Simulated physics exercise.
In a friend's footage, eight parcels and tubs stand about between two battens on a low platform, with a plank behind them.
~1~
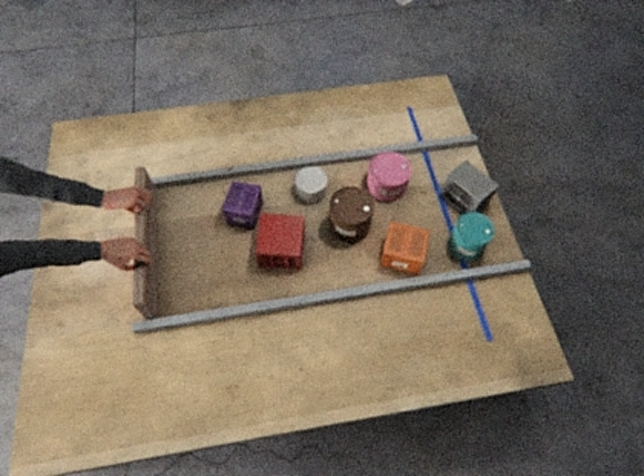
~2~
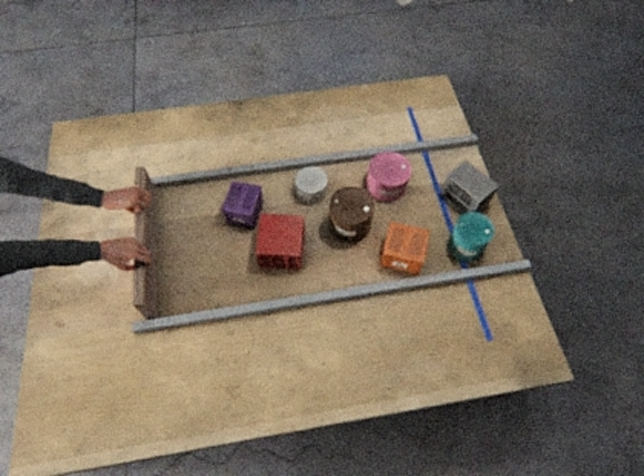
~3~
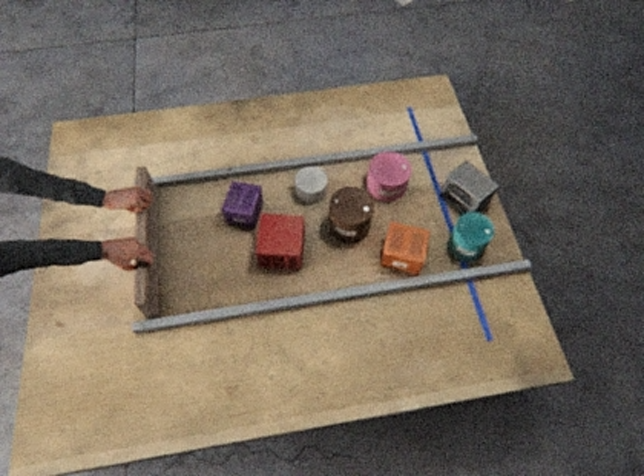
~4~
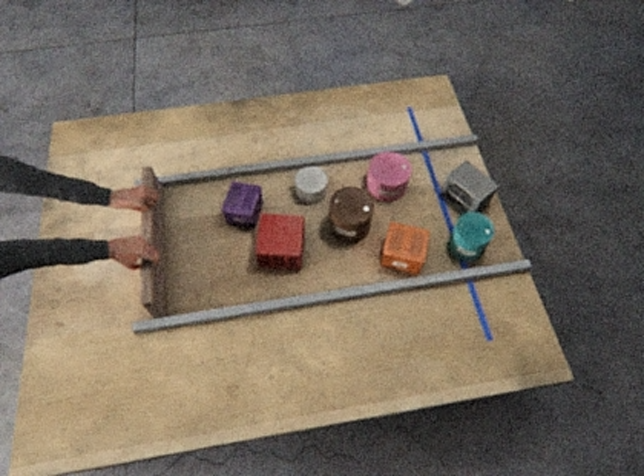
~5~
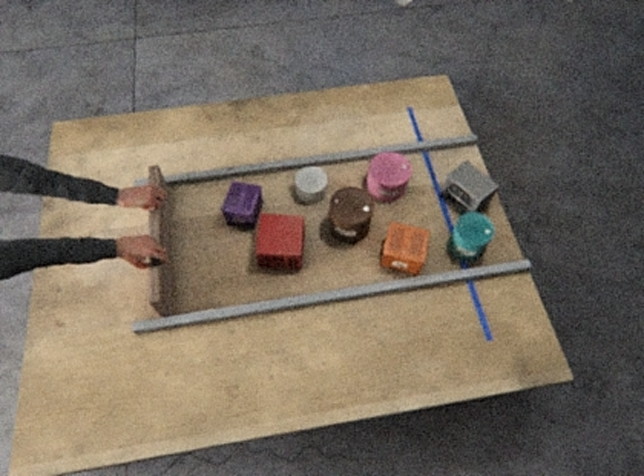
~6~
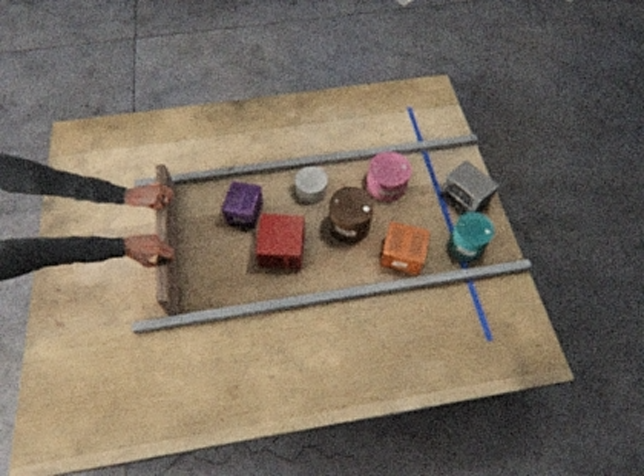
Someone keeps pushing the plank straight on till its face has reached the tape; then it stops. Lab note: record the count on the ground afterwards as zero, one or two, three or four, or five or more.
Count on ground: Three or four.
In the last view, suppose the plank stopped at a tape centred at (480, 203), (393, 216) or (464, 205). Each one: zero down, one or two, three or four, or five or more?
Result per tape, in order - five or more / zero / five or over.
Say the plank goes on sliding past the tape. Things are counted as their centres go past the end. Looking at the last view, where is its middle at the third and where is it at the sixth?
The first puts it near (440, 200), the next near (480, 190).
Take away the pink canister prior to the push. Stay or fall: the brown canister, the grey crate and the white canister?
As for the brown canister, it ends up below; the grey crate ends up below; the white canister keeps its place.
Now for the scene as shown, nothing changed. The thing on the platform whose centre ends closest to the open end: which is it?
Answer: The turquoise canister.
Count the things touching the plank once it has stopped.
The count in contact is 3.
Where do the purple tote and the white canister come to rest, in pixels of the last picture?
The purple tote settles near (452, 173); as for the white canister, near (475, 160).
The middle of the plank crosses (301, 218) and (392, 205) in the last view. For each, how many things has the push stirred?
By the first moment it's 4, by the second it's 8.
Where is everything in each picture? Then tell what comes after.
In the first frame, grey crate (468, 191); turquoise canister (470, 238); pink canister (389, 177); plank (146, 241); tape (444, 208).
In the second frame, turquoise canister (470, 238); red crate (281, 242).
In the third frame, pink canister (388, 177); brown canister (351, 215).
In the fourth frame, grey crate (468, 191); plank (153, 240).
In the fifth frame, turquoise canister (470, 238); white canister (312, 185).
In the sixth frame, grey crate (468, 191); turquoise canister (470, 238); pink canister (388, 177); plank (167, 238); tape (444, 208).
A little later, none off yet; grey crate at rest near (468, 191); turquoise canister at rest near (470, 238); pink canister at rest near (388, 177).
When it is over, the number that fall off is three or four; down, brown canister, pink canister and grey crate.
